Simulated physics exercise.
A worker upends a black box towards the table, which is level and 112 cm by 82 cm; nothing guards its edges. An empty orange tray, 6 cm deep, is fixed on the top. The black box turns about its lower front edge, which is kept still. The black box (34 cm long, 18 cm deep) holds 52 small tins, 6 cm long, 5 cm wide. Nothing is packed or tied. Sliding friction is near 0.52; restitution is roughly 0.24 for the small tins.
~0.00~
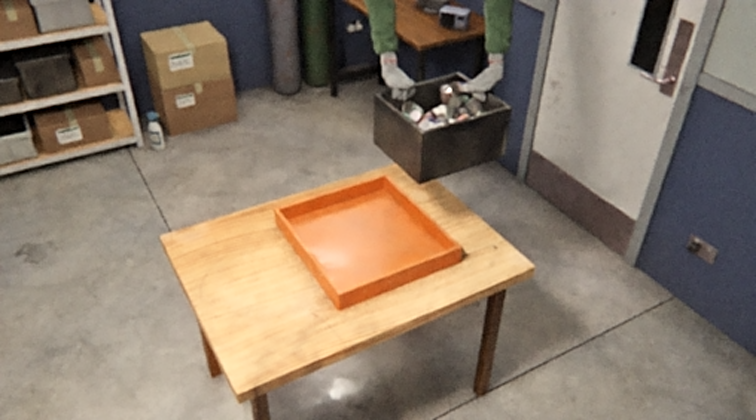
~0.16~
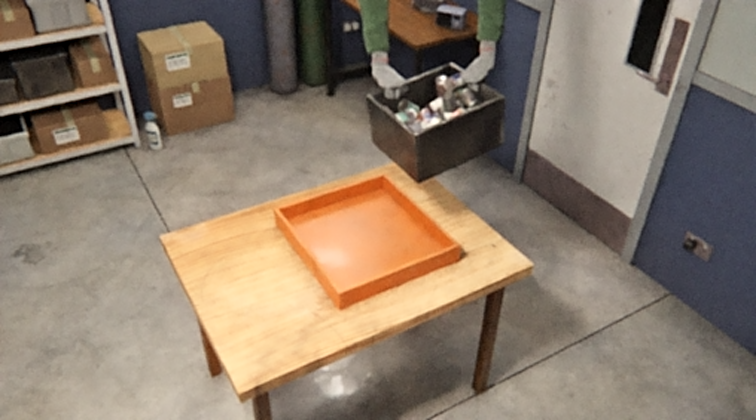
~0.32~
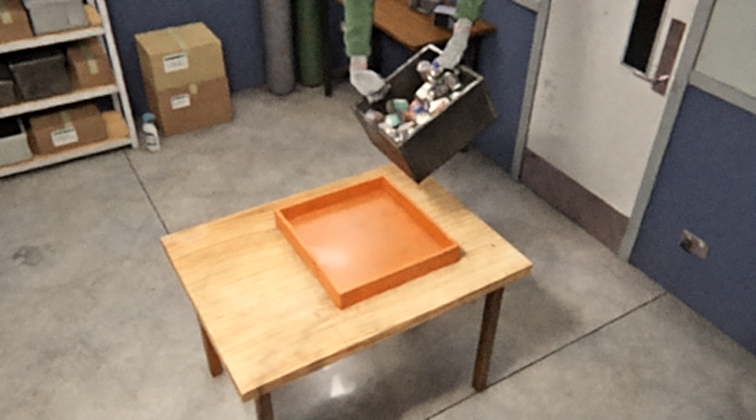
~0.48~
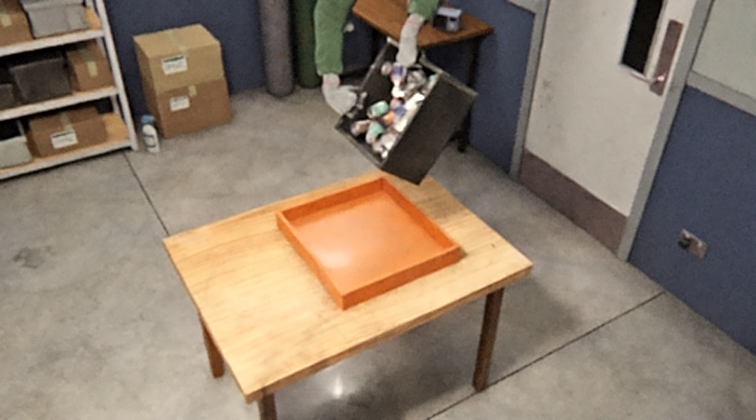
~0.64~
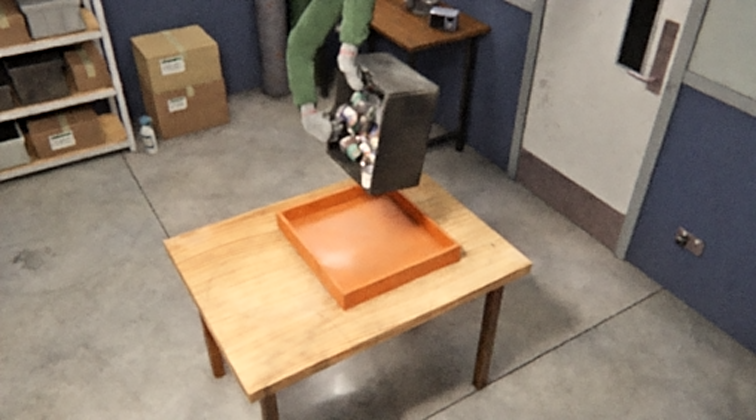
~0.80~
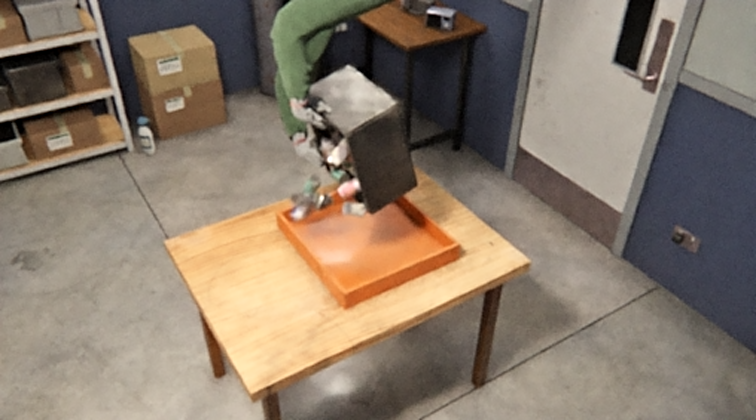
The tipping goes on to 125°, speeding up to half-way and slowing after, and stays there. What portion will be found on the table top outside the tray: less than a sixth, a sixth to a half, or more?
Between a sixth and a half of the small tins end on the table top outside the tray.
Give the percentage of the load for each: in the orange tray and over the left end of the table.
Roughly 50 and 10 per cent.
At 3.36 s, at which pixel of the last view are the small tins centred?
Around (315, 256).
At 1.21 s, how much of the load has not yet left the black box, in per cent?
Roughly 5 per cent is still inside.
After 1.21 s, tilt 125°; 3 still in the black box, 16 in the orange tray, 25 on the table top outside the tray and 8 in the air.
After 1.72 s, tilt 125°; 25 in the orange tray, 25 on the table top outside the tray and 2 over the left end of the table.
After 2.44 s, tilt 125°; 25 in the orange tray, 19 on the table top outside the tray, 5 over the left end of the table and 3 over the table's other edges.
When it is over (at 3.36 s), 25 in the orange tray, 19 on the table top outside the tray, 5 over the left end of the table and 3 over the table's other edges. Asked share, 19 of 52, 37 per cent.
